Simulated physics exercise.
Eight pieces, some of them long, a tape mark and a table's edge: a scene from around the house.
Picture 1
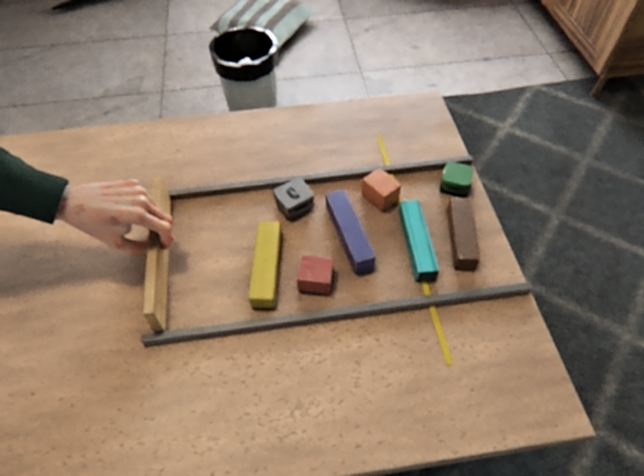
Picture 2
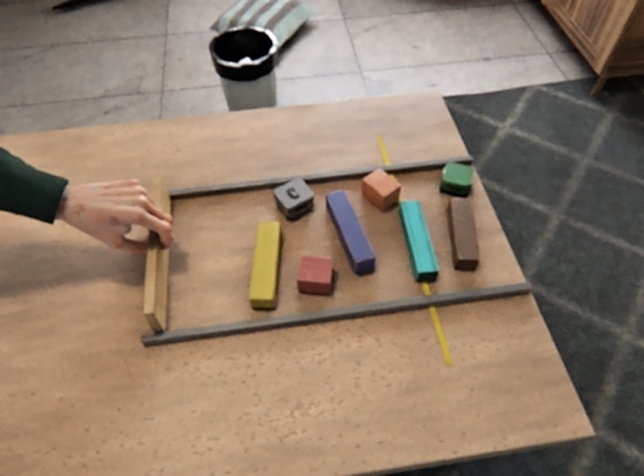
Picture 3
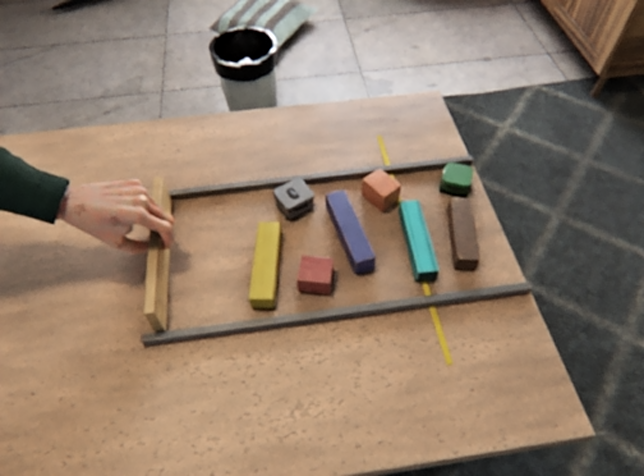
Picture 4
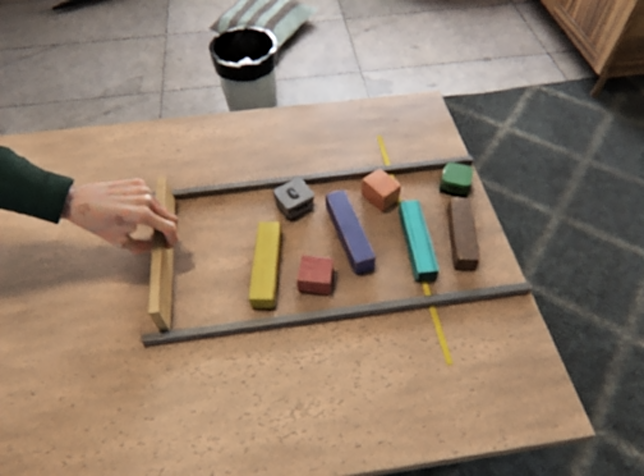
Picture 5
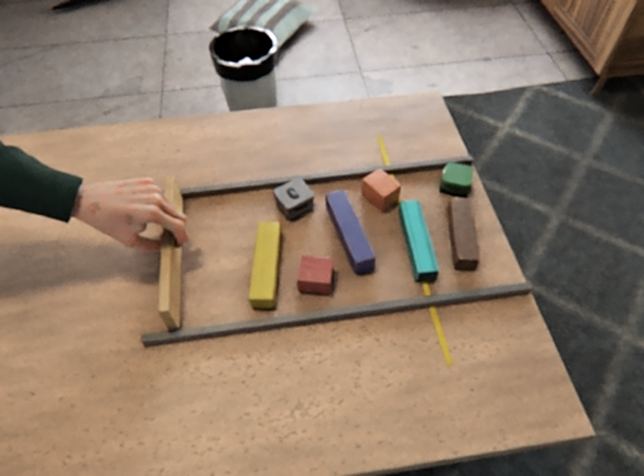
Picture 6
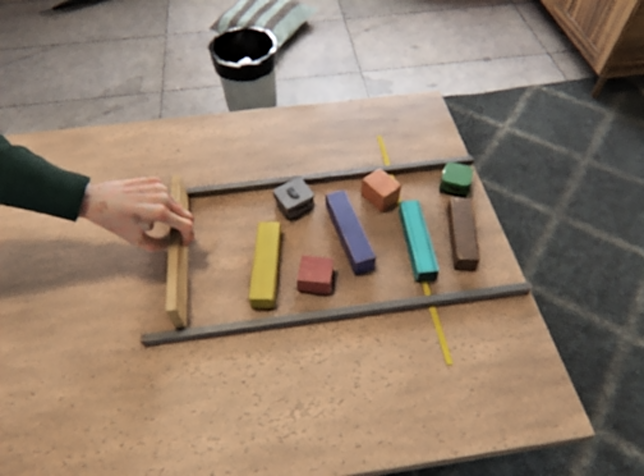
In the video, a hand holds a wooden board upright at the left end of two grey rails on a table, then slides it slightly right toward eight coloured pieces, which stay still around a strip of yellow tape.
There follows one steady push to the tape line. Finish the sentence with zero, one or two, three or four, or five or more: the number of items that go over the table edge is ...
The number of items that go over the table edge is one or two.
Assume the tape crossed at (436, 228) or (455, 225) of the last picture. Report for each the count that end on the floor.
In order, 3 then 5.
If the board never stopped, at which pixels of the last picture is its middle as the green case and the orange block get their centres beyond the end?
I reckon its middle sits around (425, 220) and then around (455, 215).
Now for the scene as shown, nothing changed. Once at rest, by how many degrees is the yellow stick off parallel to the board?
About 0 degrees.
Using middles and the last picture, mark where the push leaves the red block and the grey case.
The red block comes to rest at (459, 259), and the grey case comes to rest at (414, 190).
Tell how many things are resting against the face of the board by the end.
It is in contact with 2.
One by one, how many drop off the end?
Exactly 1.
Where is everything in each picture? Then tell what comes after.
In the first picture, green case (456, 180); brown bar (463, 233); turquoise stick (418, 239); board (159, 250); tape (408, 231).
In the second picture, brown bar (463, 233); yellow stick (266, 264).
In the third picture, turquoise stick (418, 239); grey case (294, 200).
In the fourth picture, green case (456, 180); board (163, 250).
In the fifth picture, brown bar (463, 233); red block (316, 275).
In the sixth picture, green case (456, 180); brown bar (463, 233); turquoise stick (418, 239); board (179, 248); tape (408, 231).
A little later, none off yet; green case at rest near (456, 180); brown bar at rest near (463, 233); turquoise stick at rest near (418, 239).
When it is over, the number that fall off is one or two; down, brown bar.
